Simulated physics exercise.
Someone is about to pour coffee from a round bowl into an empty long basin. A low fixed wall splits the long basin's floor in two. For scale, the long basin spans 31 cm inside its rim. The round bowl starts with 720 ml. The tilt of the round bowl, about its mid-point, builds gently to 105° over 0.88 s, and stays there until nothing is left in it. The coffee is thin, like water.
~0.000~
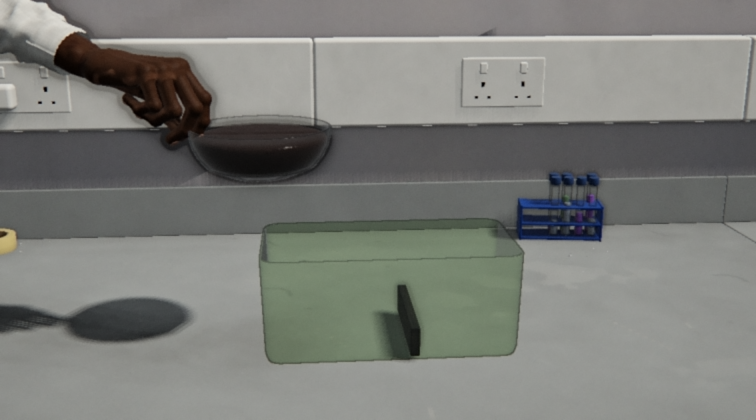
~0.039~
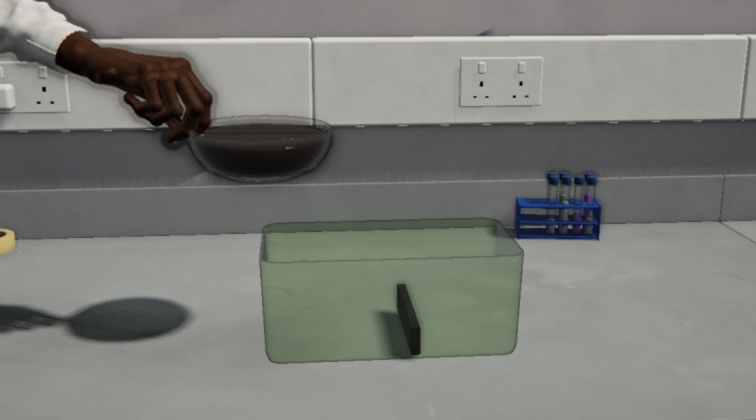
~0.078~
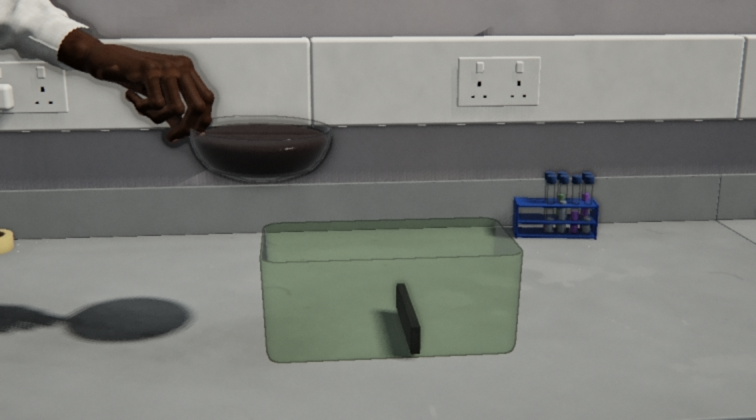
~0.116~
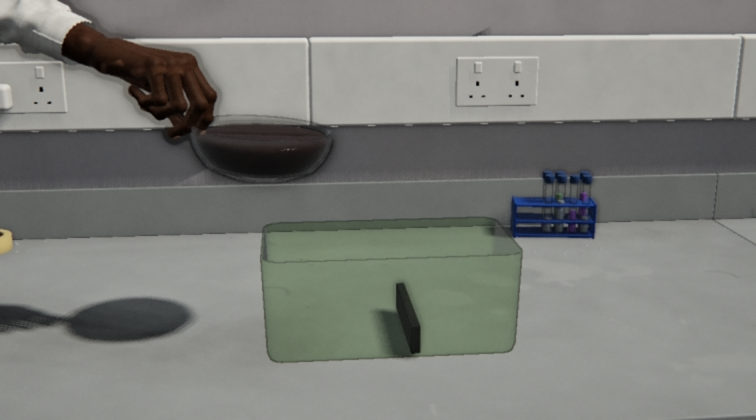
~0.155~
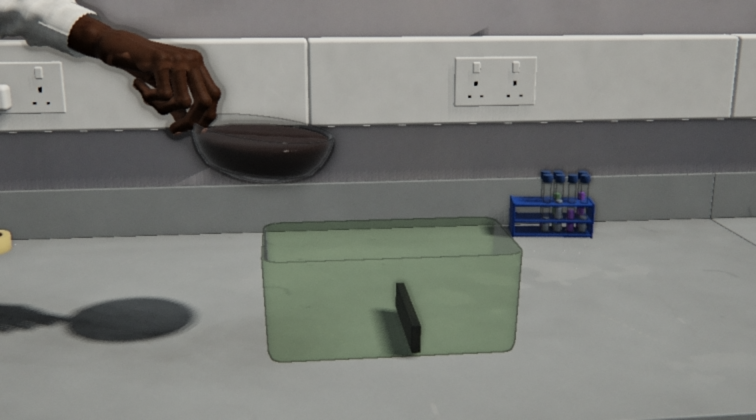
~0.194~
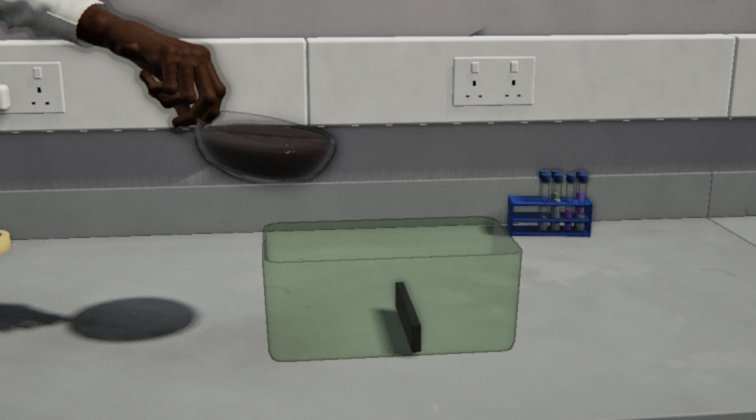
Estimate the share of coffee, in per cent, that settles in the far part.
The far part has some 12 per cent.
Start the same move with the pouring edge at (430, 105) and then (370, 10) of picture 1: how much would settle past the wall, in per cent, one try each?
First 70, then 65 per cent.
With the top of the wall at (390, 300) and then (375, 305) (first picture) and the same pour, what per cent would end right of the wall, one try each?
First 25, then 55 per cent.
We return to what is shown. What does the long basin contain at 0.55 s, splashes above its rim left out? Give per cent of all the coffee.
About 36 per cent.
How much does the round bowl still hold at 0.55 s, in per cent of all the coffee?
Some 22 per cent.
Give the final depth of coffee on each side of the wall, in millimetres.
Some 22 mm on the left and 4 mm on the right.
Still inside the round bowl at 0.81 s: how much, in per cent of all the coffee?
Some 0 per cent.
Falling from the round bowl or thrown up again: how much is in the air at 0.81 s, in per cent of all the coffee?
About 3 per cent.
By 0.55 s the tilt is 73° and 22 per cent is still to pour, 35 is left of the wall and 0 right of it.
By 0.81 s the tilt is 103° and 0 per cent is still to pour, 90 is left of the wall and 7 right of it.
By 1.08 s the tilt is 105° and 0 per cent is still to pour, 87 is left of the wall and 12 right of it.
By 1.38 s the tilt is 105° and 0 per cent is still to pour, 87 is left of the wall and 12 right of it.
At rest 87 per cent lies left of the wall, 12 right of it and 1 outside.
